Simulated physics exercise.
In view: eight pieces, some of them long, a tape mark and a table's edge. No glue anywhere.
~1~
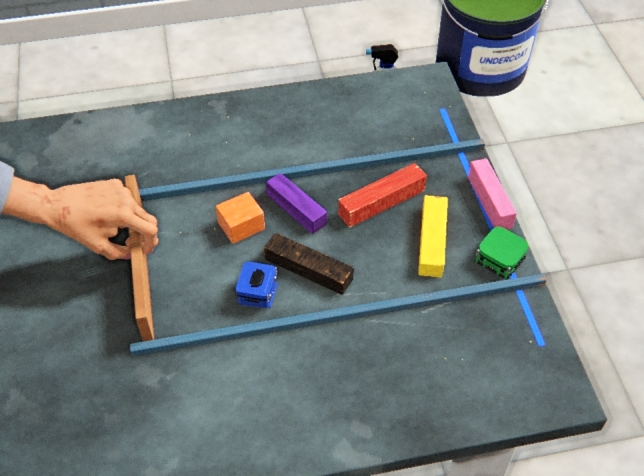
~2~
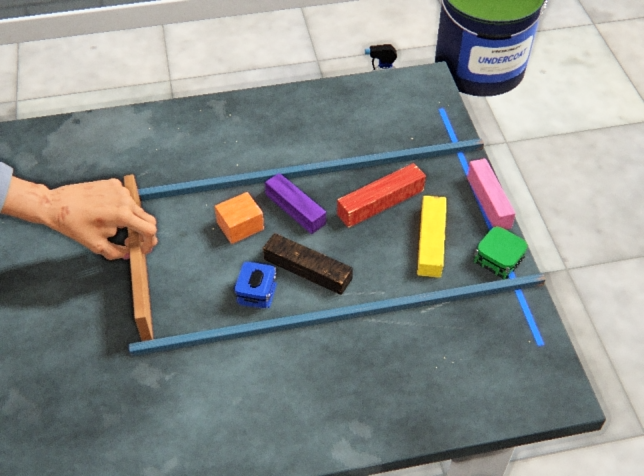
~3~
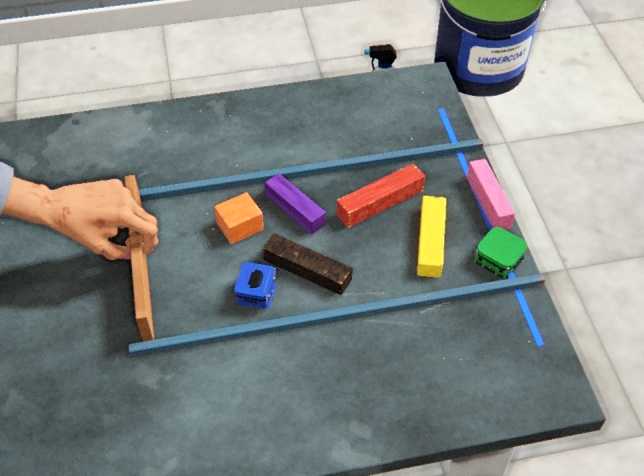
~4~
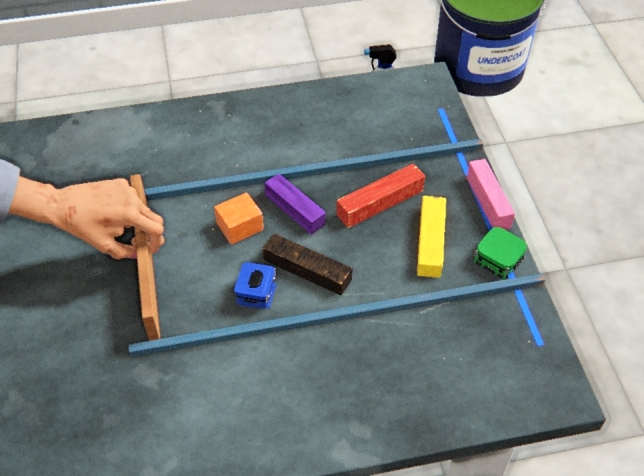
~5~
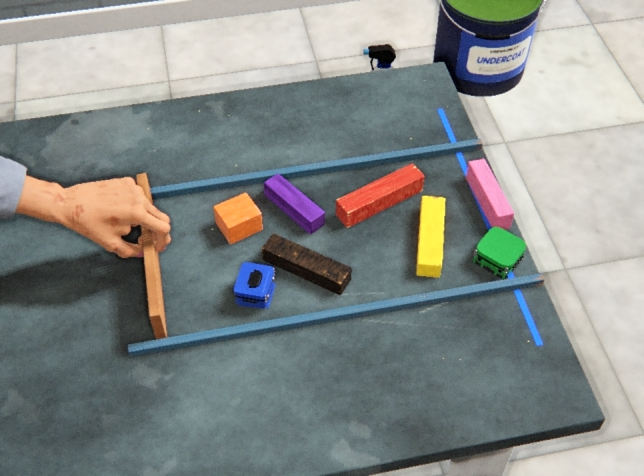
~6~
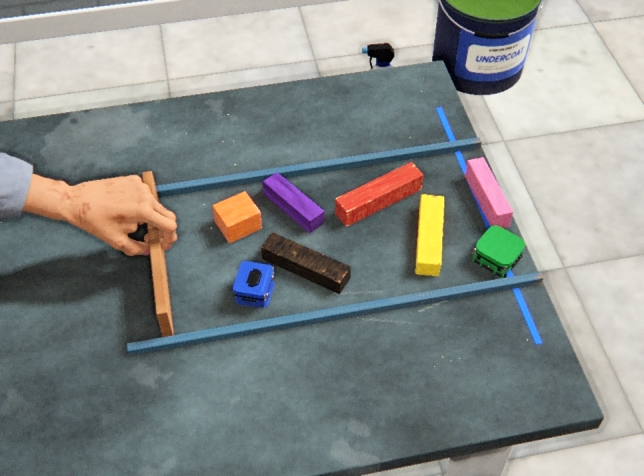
A hand slid an upright wooden board a short way to the right between two blue rails on a dark table, while the eight colourful pieces in front of it stayed where they were.
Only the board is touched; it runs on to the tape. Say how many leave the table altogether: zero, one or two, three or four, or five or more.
Here the number that fall off is five or more.
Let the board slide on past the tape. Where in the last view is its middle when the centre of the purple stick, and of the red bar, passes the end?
At (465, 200) for the purple stick; at (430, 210) for the red bar.
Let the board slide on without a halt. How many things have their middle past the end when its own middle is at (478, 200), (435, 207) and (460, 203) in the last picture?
It would be 6, 3 and 4.
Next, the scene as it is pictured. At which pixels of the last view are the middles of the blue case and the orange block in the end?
The blue case stops around (515, 241); the orange block around (492, 179).
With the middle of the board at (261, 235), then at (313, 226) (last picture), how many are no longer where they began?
By then 4, and 5.
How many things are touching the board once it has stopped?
The number is 2.
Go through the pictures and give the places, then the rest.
In the first frame, pink bar (492, 194); green case (502, 253); yellow bar (433, 236); board (139, 255); tape (487, 214).
In the second frame, green case (501, 253); board (138, 255).
In the third frame, yellow bar (432, 236); red bar (381, 195).
In the fourth frame, pink bar (490, 195); orange block (239, 218).
In the fifth frame, green case (500, 253); blue case (255, 287).
In the sixth frame, pink bar (488, 193); green case (499, 252); yellow bar (430, 234); board (157, 251); tape (483, 213).
Soon after, none off yet; pink bar at rest near (488, 193); green case at rest near (499, 252); yellow bar at rest near (430, 234).
After that, none off yet; pink bar moving near (496, 194); green case displaced a little near (521, 250); yellow bar displaced a little near (474, 231).
In the end, the number that fall off is five or more; gone, black bar, purple stick, red bar, yellow bar, green case and pink bar.
